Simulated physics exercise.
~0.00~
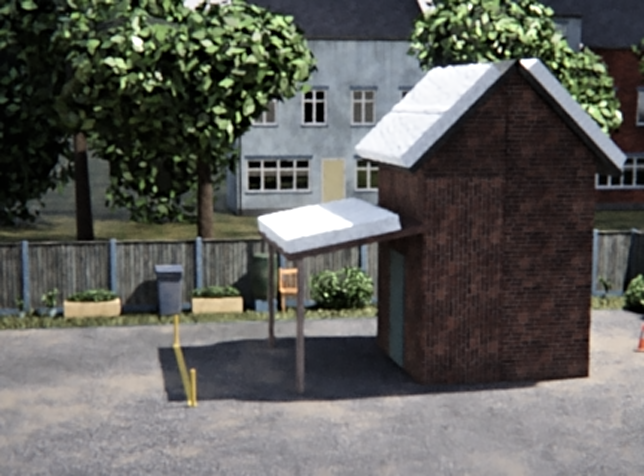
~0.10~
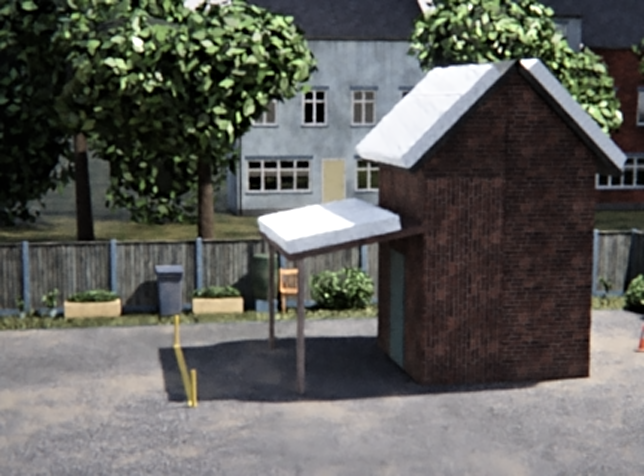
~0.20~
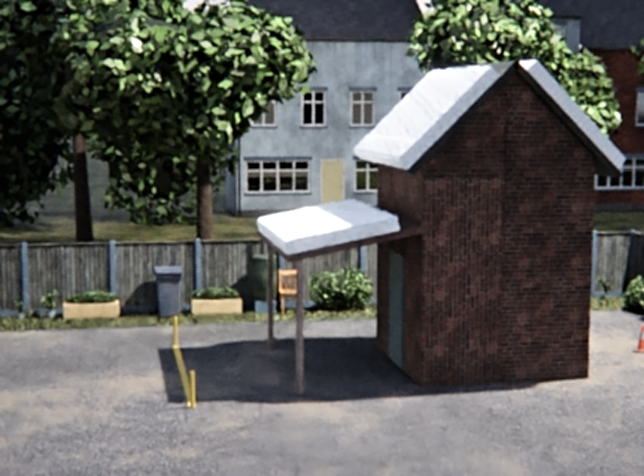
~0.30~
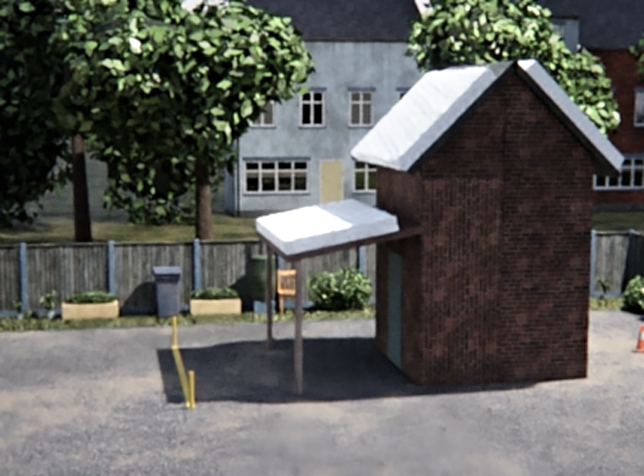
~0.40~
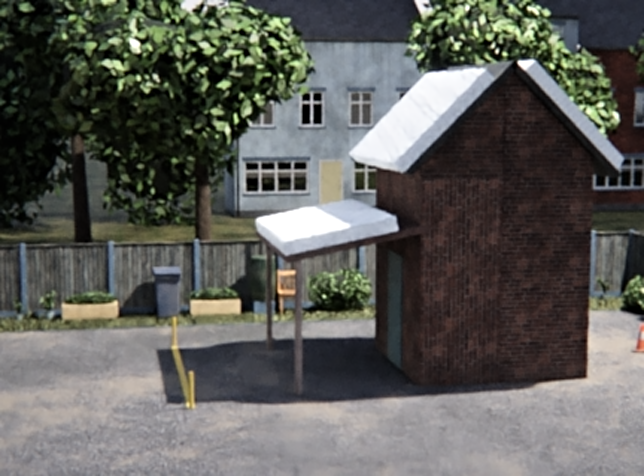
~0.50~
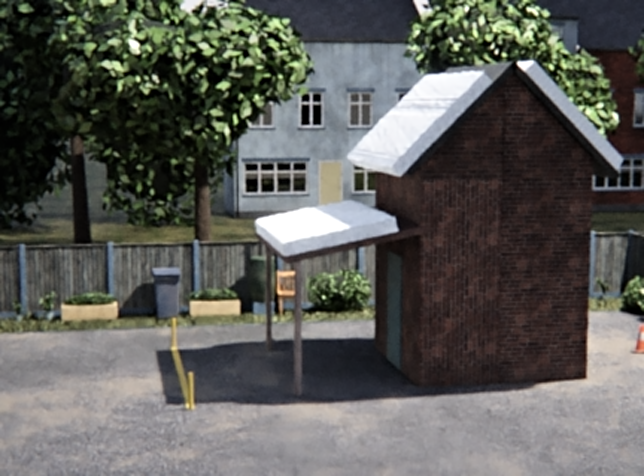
In a gravel yard backed by a wooden fence, trees and houses, the white snow on a small brick building's steep roof slid slightly down to the left, while the lower porch roof's covering stayed put.
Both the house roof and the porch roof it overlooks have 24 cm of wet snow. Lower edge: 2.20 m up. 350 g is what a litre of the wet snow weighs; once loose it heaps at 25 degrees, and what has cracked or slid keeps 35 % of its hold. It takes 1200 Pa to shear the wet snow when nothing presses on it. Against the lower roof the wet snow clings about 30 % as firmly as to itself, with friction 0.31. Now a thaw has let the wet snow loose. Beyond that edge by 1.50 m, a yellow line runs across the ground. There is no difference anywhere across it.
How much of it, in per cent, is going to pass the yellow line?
I would say 0 percent.
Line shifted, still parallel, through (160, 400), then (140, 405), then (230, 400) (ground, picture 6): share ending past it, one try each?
The three tries give 0 %, 0 % and 0 % in turn.
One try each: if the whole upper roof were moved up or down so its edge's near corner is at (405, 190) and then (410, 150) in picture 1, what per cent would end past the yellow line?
Roughly 0 per cent first and 0 per cent second.
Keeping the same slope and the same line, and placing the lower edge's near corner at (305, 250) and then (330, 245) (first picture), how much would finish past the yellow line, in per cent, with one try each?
In that order: 0 %, 0 %.
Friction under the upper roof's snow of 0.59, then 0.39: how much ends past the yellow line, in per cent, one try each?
I'd say 0 %, followed by 0 %.
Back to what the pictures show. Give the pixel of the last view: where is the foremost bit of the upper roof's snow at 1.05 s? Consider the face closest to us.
(376, 213) or thereabouts.
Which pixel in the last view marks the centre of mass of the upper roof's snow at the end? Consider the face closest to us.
About (373, 213).
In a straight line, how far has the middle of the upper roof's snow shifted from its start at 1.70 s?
Straight-line shift: Roughly 1.6 m.
By 1.05 s, none is below the lower edge and 0 % is past the line.
By 1.70 s, none is below the lower edge and 0 % is past the line.
By 2.35 s, none is below the lower edge and 0 % is past the line.
By 3.00 s, none is below the lower edge and 0 % is past the line.
By 3.20 s, at the end, none is below the lower edge and 0 % is past the line.
